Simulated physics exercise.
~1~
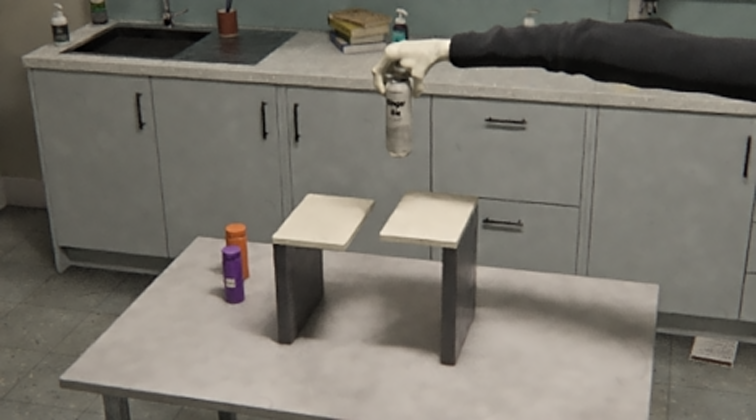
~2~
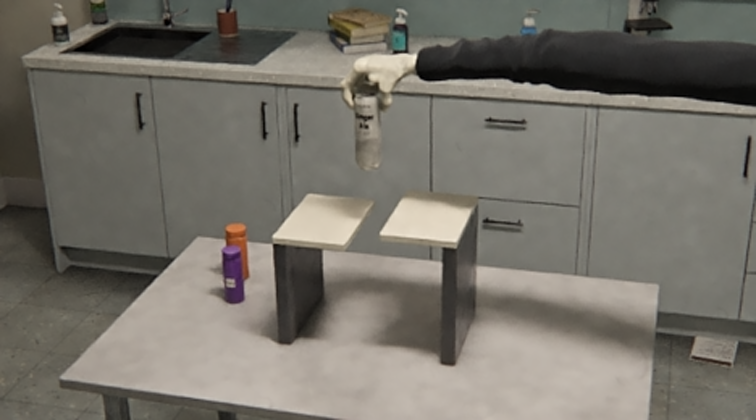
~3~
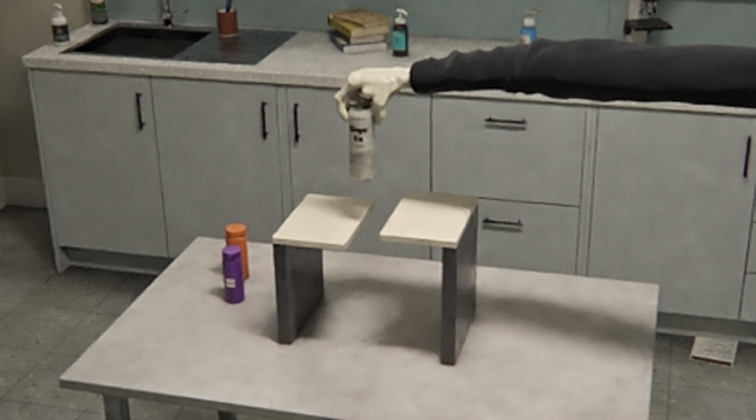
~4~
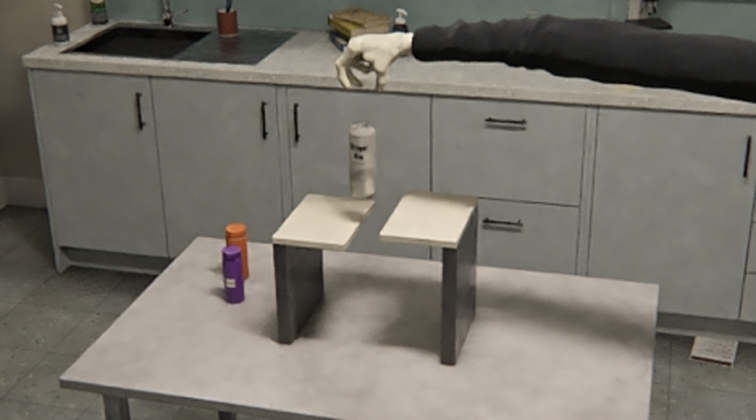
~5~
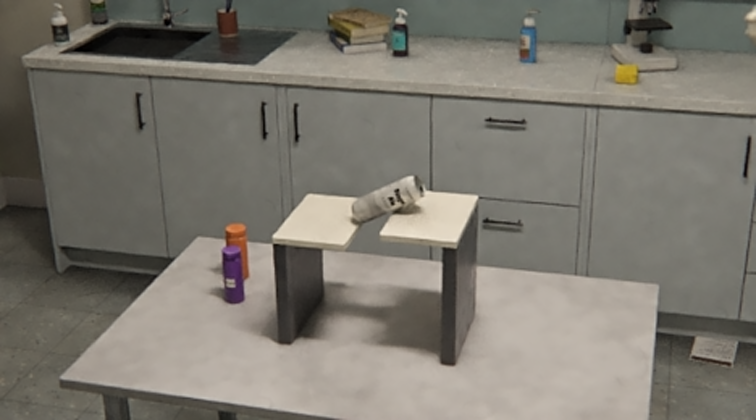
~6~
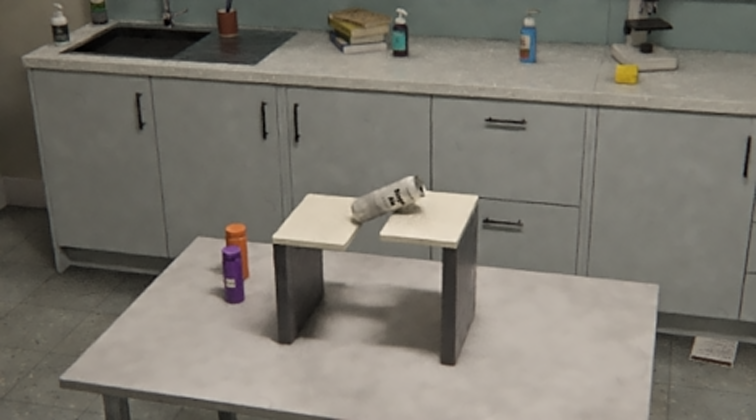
In a room with grey cabinets, a gloved hand holds a white can above two ledges on a table, moves it left and lowers it, then lets go; the can drops and ends up lying tilted across the gap, beside standing orange and purple shakers.
